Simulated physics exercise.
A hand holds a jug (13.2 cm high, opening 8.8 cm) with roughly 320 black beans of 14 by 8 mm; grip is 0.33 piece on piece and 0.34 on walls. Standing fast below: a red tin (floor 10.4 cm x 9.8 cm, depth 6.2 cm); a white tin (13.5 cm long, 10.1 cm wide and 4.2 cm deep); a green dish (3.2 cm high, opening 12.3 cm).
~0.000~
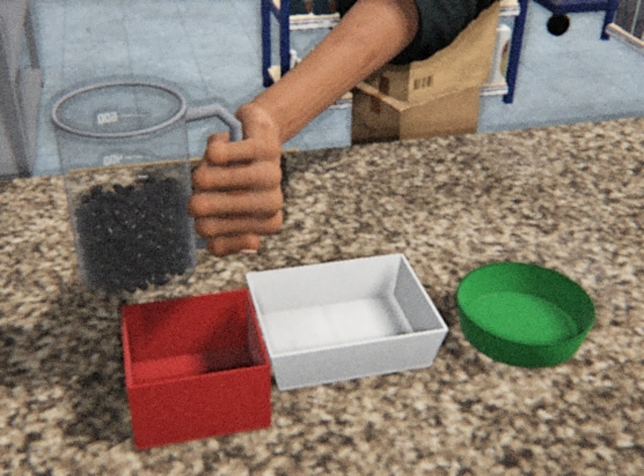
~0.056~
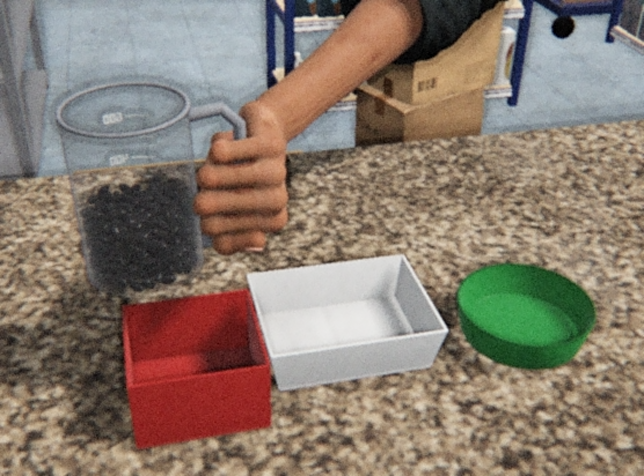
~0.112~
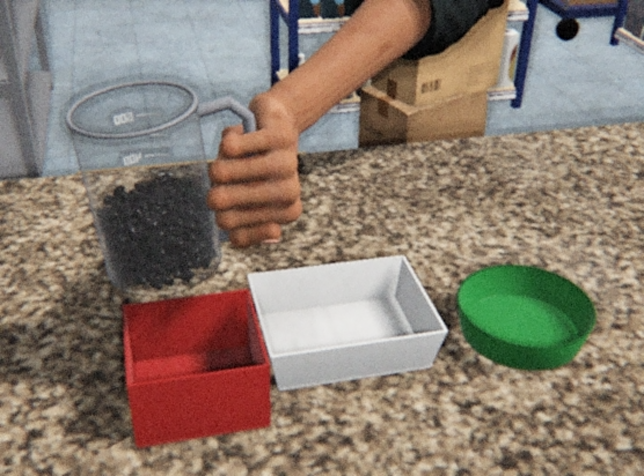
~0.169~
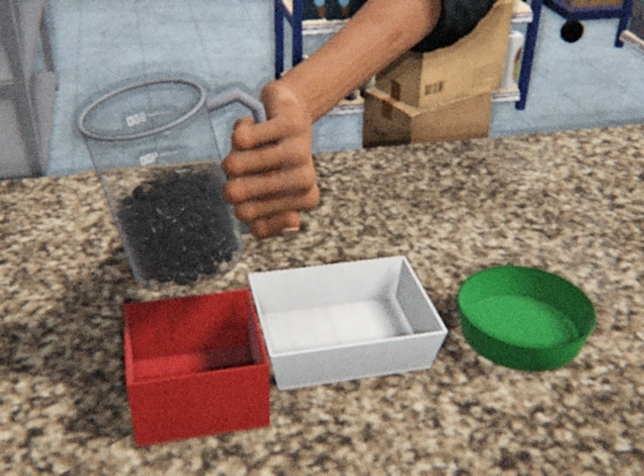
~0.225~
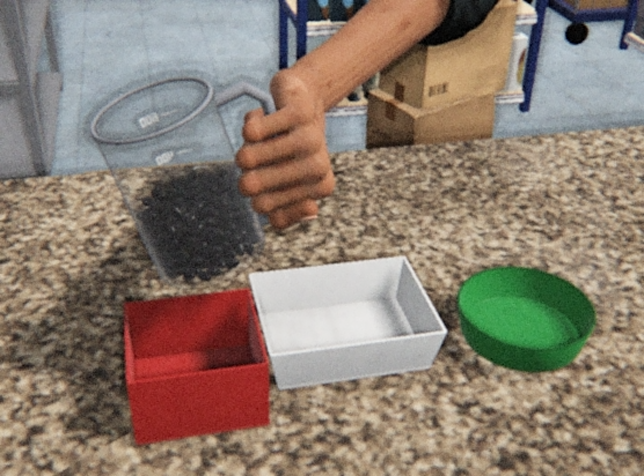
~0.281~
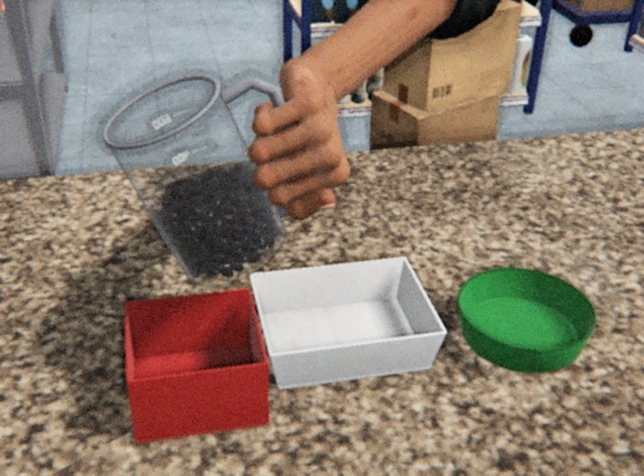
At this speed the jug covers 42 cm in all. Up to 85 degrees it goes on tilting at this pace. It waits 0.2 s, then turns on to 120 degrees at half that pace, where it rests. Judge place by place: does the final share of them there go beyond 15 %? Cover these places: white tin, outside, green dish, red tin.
White tin - stays within; outside everything - stays within; green dish - goes beyond; red tin - stays within.
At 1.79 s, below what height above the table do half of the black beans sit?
About 16 cm.
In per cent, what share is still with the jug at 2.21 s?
Remaining: Approx. 30 %.
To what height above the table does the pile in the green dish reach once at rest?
Height at rest: Approx. 5.0 cm.
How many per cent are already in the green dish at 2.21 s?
At that moment, around 60 per cent is there.
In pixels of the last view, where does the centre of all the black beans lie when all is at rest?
Around (511, 315).
Then, at 0.86 s, tilt 77 degrees; jug 100 %; middle of all pieces near (394, 182).
Then, at 1.34 s, tilt 89 degrees; jug 100 %; middle of all pieces near (508, 171).
After 1.79 s, tilt 110 degrees; jug 100 %; middle of all pieces near (597, 166).
Then, at 2.21 s, tilt 120 degrees; green dish 60 %, jug 30 %, in the air 10 %; middle of all pieces near (552, 269).
In the end, at 3.2 s, red tin 0 %, outside 0 %, green dish 100 %, white tin 0 %, jug 0 %.
